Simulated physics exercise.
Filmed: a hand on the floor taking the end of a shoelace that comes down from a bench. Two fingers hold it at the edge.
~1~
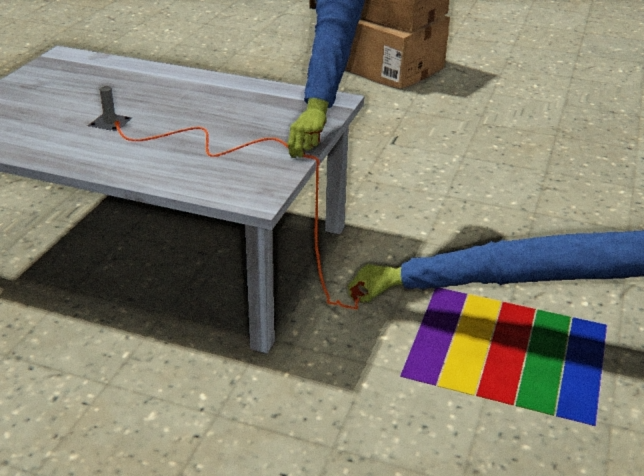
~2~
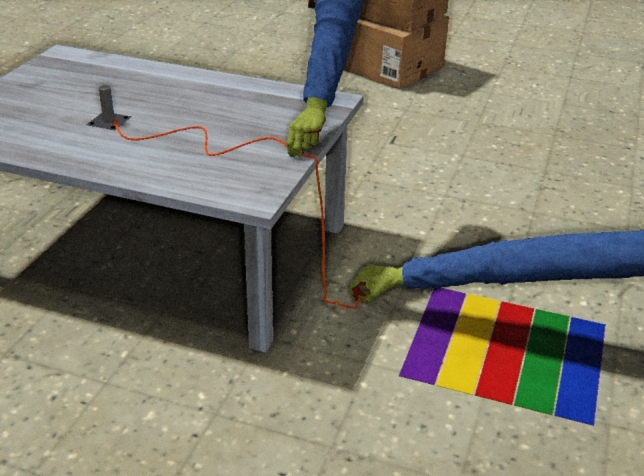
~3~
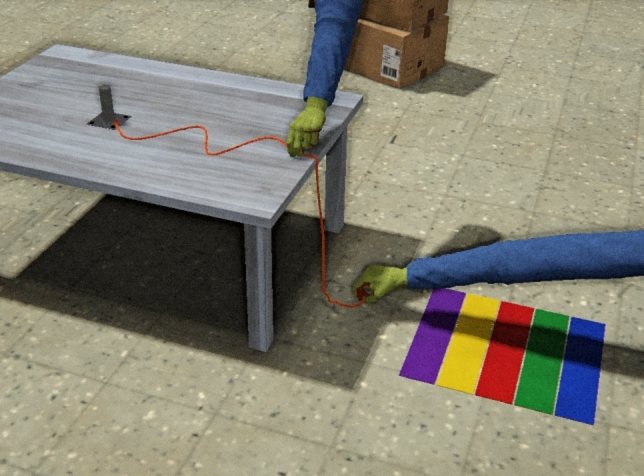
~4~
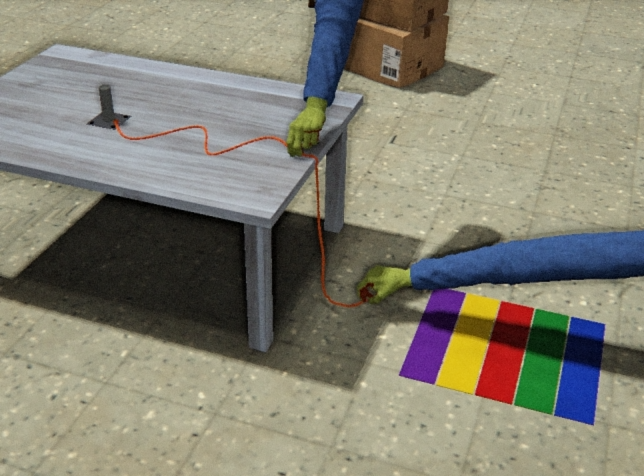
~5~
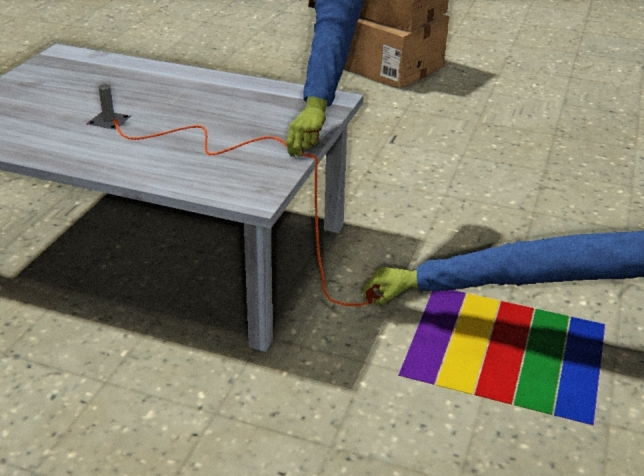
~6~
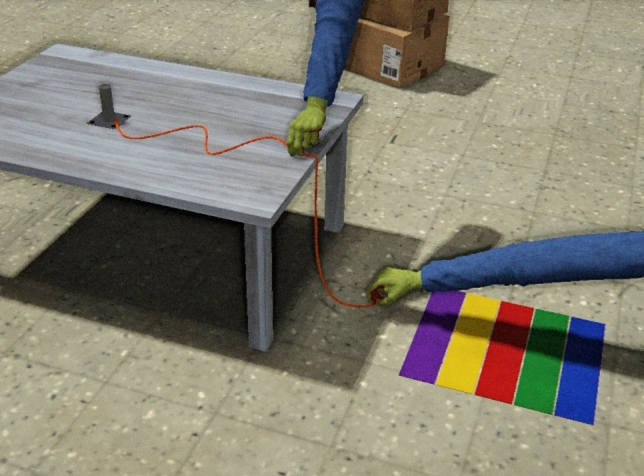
A green-gloved hand near the floor, holding the end of an orange cord that hangs from a grey table, moves slightly to the right toward the strip of coloured bands. The hanging cord shifts a little with it, while another gloved hand stays at the table's edge, pressing the cord.
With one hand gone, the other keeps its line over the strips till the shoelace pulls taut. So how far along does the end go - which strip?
Along to the blue strip.
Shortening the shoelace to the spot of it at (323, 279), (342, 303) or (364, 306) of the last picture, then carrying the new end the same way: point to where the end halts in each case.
In order, roughly (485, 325), (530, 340) and (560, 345).
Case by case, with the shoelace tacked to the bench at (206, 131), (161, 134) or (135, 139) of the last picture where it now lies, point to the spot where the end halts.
Respectively (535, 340), (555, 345) and (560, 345).
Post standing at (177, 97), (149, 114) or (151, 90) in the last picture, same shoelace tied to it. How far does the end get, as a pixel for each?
Try by try: (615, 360), (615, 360) and (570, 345).
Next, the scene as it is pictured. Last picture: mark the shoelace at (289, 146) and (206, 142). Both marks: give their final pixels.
End positions: About (363, 198) and about (254, 147).
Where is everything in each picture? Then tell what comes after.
End (358, 299); purple (424, 363); yellow (462, 372); red (500, 381); green (539, 391); blue (579, 401), in the first frame.
End (359, 299); shoelace through (128, 138) (202, 128) (233, 149) (294, 154) (322, 215) (324, 279), in the second frame.
End (363, 299), in the third frame.
End (367, 300); shoelace through (128, 138) (202, 128) (233, 148) (294, 153) (318, 214) (323, 278), in the fourth frame.
End (373, 301), in the fifth frame.
End (378, 302); shoelace through (128, 137) (203, 127) (233, 148) (294, 153) (316, 213) (322, 278), in the sixth frame.
Soon after, end near (514, 334); over red.
Then, end near (555, 344); over green.
At full stretch, end near (579, 349); over blue. Over blue.
